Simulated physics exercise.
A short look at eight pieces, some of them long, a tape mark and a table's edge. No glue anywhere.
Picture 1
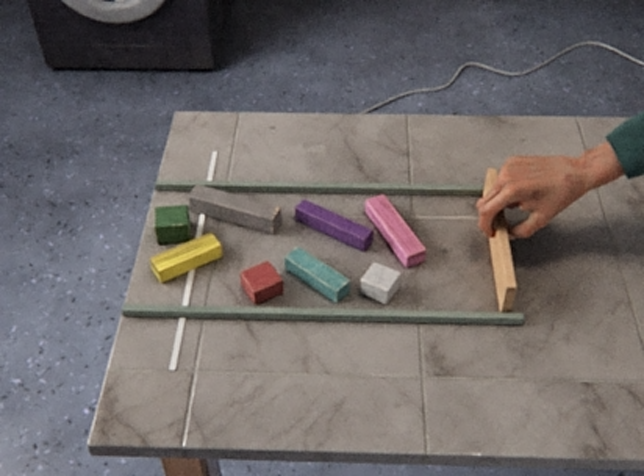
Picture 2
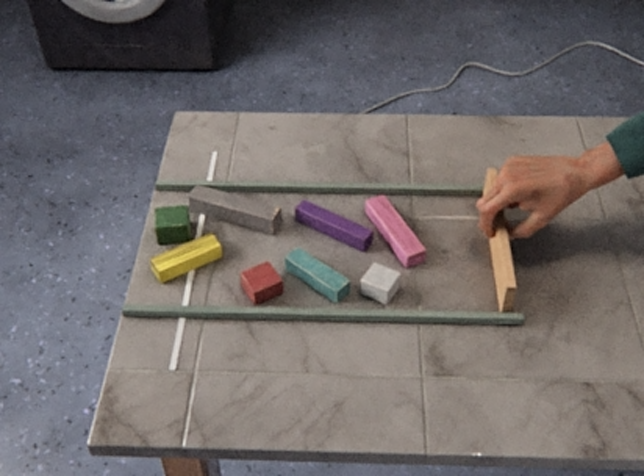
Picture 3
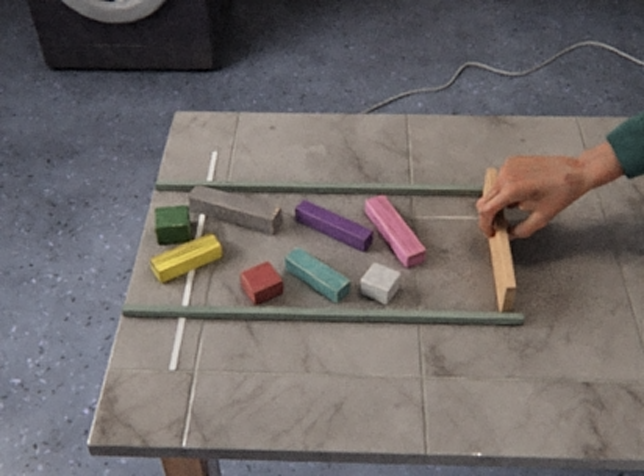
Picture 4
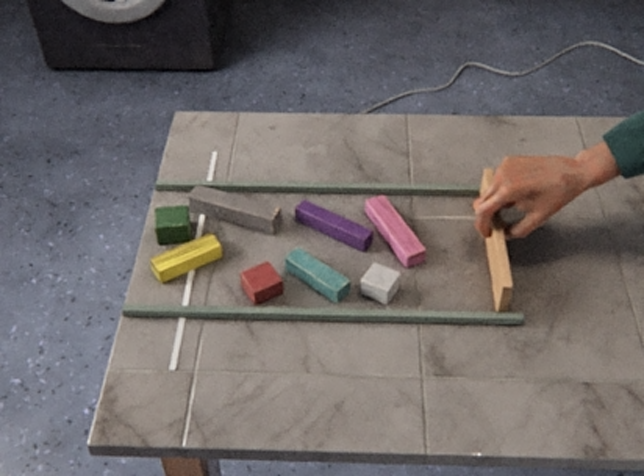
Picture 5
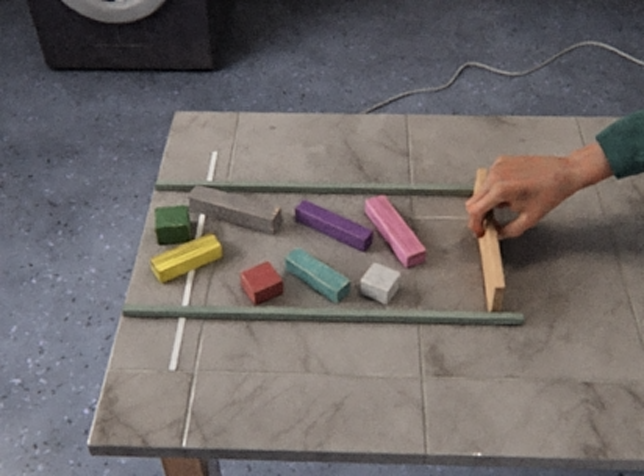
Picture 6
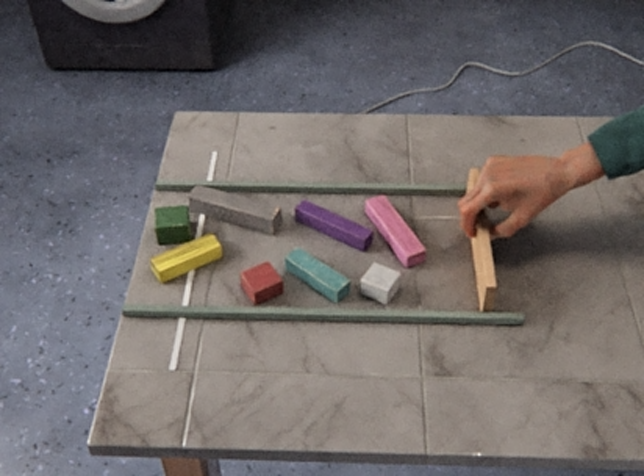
The clip shows colored blocks and bars lying between two green strips on a tiled table, some near a white tape line at the left, while a hand at the right slides an upright wooden board slightly leftward, leaving the pieces unmoved.
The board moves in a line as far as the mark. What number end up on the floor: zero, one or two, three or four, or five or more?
The number that fall off is three or four.
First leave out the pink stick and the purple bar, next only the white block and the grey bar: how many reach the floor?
1 in the first case, 1 in the second.
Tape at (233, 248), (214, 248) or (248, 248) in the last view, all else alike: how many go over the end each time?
Try by try, 0, 0 and 0.
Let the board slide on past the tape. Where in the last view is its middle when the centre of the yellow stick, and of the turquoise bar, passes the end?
Its middle is around (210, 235) and around (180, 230).
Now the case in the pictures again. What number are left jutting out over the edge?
That would be 0.
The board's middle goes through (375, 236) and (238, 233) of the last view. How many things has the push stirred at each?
First 4, then 8.
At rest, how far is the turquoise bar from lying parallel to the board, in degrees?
Near 5 degrees.
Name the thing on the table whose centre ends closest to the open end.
The turquoise bar ends nearest.
A little later, none off yet; green block at rest near (173, 225); yellow stick at rest near (187, 257); grey bar at rest near (235, 209).
When it is over, the number that fall off is three or four; down, red block, grey bar, yellow stick and green block.
